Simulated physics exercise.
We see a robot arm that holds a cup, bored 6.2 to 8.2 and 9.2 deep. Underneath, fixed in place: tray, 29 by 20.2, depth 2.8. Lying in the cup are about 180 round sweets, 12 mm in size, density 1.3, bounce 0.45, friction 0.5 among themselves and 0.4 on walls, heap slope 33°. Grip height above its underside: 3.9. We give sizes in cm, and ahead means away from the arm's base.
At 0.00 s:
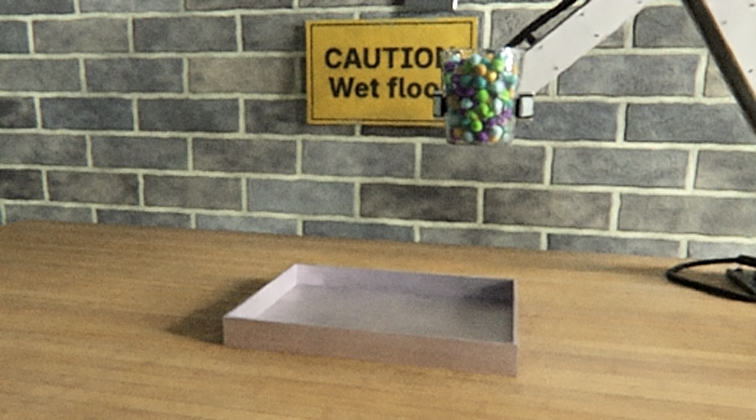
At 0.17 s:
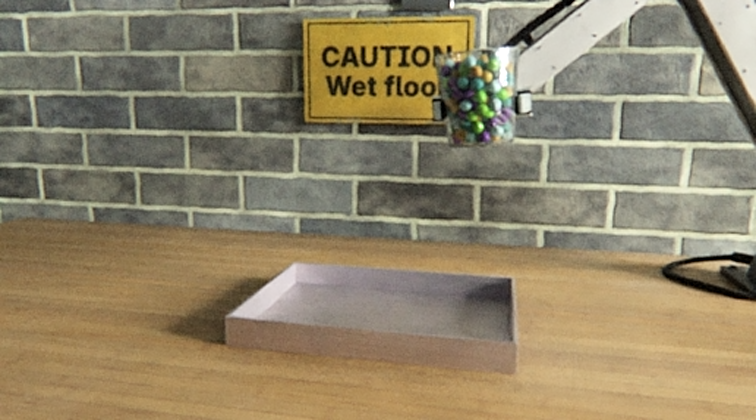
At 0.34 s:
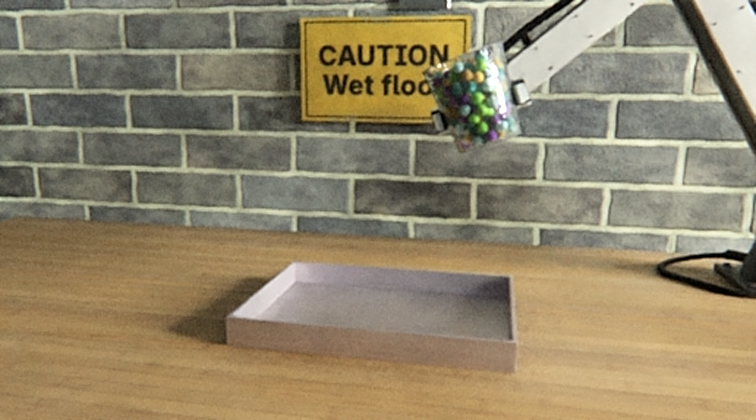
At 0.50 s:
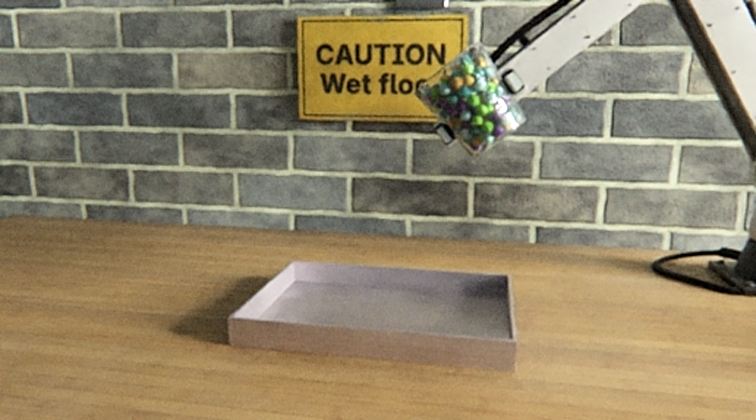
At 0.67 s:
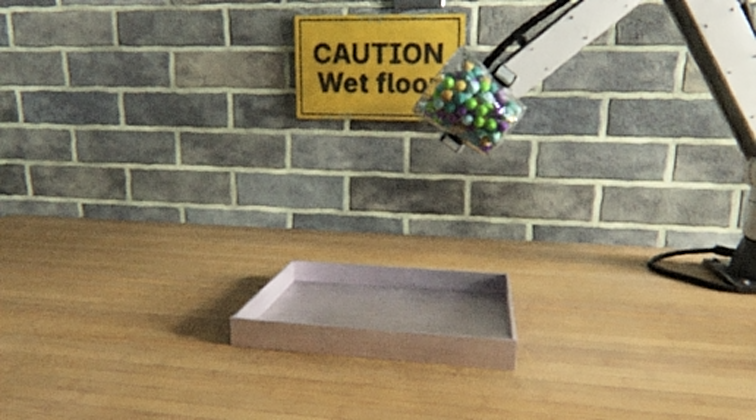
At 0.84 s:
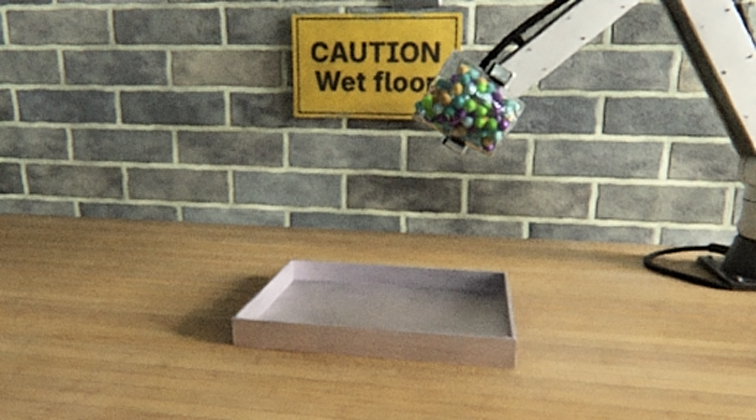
To begin with, a robot arm holds a clear cup full of colourful round sweets upright above a shallow, empty tray on a wooden table, before a brick wall with a yellow caution sign. The arm then tilts the cup steadily to the left until it leans steeply, the sweets still inside.
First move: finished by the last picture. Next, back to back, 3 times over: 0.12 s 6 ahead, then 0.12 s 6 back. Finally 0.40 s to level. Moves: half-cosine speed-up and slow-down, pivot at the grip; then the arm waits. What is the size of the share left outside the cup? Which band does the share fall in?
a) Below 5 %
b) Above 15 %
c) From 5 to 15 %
Answer: B.
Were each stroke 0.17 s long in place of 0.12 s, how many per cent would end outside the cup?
Roughly 40 percent would.
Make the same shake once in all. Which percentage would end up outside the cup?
It would be near 40 per cent.
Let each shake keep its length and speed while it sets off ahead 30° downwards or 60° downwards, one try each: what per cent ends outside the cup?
I'd say close to 35 percent for the first and close to 20 percent for the second.
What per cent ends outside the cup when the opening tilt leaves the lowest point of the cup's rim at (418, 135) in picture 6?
It comes out near 95 percent.
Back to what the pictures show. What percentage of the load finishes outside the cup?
Roughly 60 percent.
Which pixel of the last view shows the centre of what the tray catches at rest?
About (342, 308).
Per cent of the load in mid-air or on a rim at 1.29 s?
Roughly 13 per cent.
By 1.29 s, tilted 59° forward, highest piece 28 above the table; 102 in the cup, 49 in the tray, 6 on the table or floor, 24 in flight or on a rim.
By 1.74 s, tilted 35° forward, highest piece 27 above the table; 89 in the tray, 68 in the cup, 20 on the table or floor, 4 in flight or on a rim.
By 2.16 s, level, highest piece 27 above the table; 91 in the tray, 68 in the cup, 22 on the table or floor.
By 3.21 s, level, highest piece 27 above the table; 91 in the tray, 68 in the cup, 22 on the table or floor.
Final count, 91 in the tray, 68 in the cup, 22 on the table or floor. That is 62 % outside the cup.
